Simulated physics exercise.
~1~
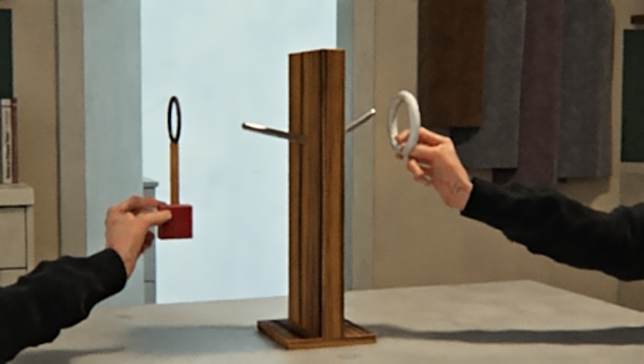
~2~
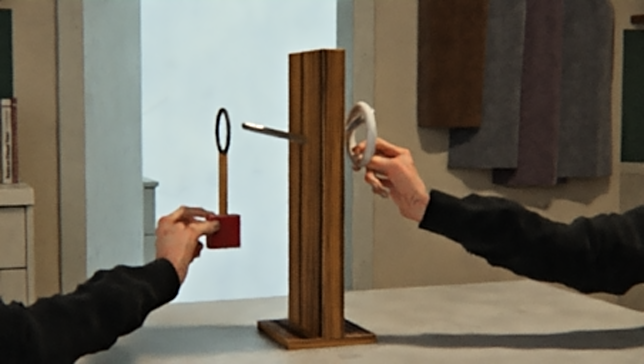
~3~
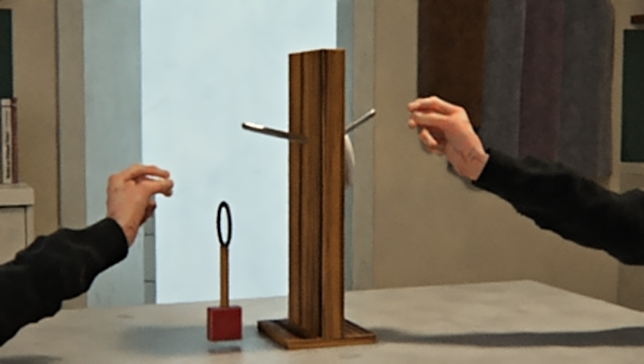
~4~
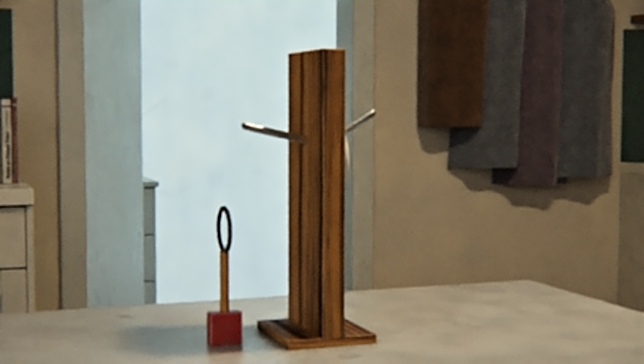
A red brush drops to the table while a white tape ring hangs on its peg.
